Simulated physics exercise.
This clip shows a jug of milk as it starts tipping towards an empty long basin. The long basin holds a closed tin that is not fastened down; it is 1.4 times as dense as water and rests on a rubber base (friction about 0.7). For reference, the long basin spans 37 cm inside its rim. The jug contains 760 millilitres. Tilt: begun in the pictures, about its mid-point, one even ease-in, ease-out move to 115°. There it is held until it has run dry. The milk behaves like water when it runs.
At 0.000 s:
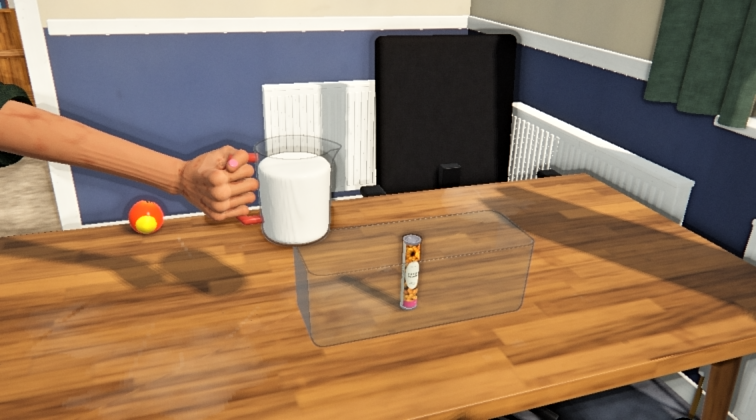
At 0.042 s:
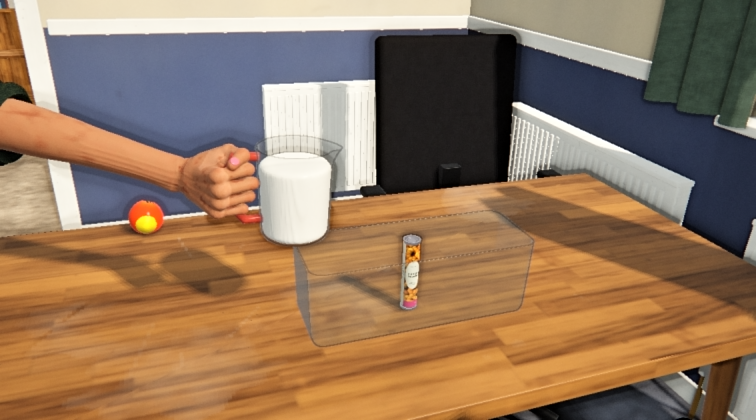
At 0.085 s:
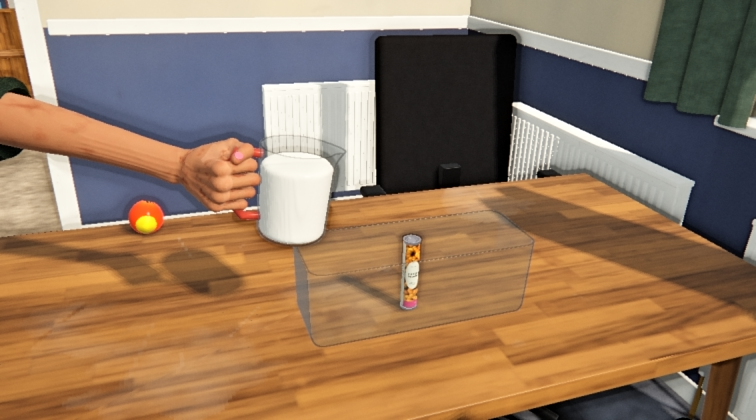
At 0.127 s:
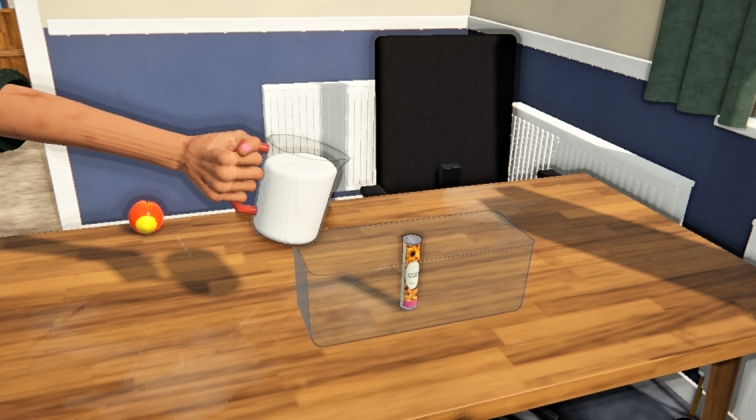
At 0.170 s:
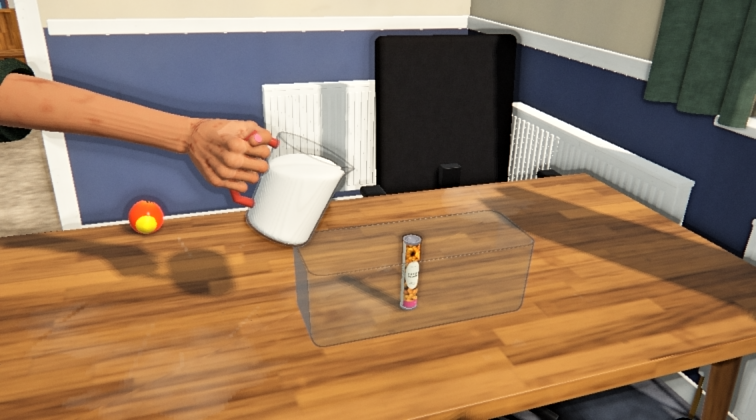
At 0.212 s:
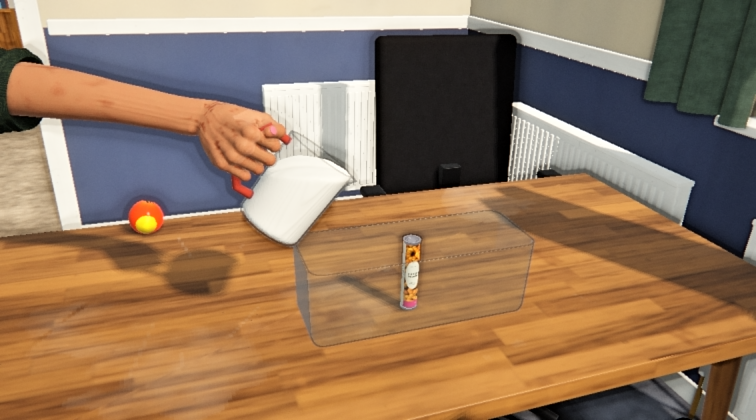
White-filled clear jug tilting rightward in a hand's grip beside a transparent basin holding a small upright patterned tin on a wooden table.
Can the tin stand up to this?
It manages to stay erect.
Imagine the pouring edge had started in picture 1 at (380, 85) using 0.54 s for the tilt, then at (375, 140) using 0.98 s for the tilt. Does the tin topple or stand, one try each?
First it tips over; then it tips over.
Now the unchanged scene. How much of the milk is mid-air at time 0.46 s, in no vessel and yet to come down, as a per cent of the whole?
It comes to roughly 18 per cent.
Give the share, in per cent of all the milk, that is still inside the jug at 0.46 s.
Still held: Roughly 52 % of the total.
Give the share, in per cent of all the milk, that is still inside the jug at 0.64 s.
9 per cent or thereabouts.
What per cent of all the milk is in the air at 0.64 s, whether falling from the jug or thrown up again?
Around 7 percent of it is airborne.
Then, 0.46 s in, the tilt is 109° and 52 per cent is still to pour; the tin stands where it began.
Then, 0.64 s in, the tilt is 115° and 9 per cent is still to pour; the tin stands where it began.
Then, 0.83 s in, the tilt is 115° and 0 per cent is still to pour; the tin stands where it began.
Then, 1.04 s in, the tilt is 115° and 0 per cent is still to pour; the tin stands where it began.
Finally, the tin stands where it began.
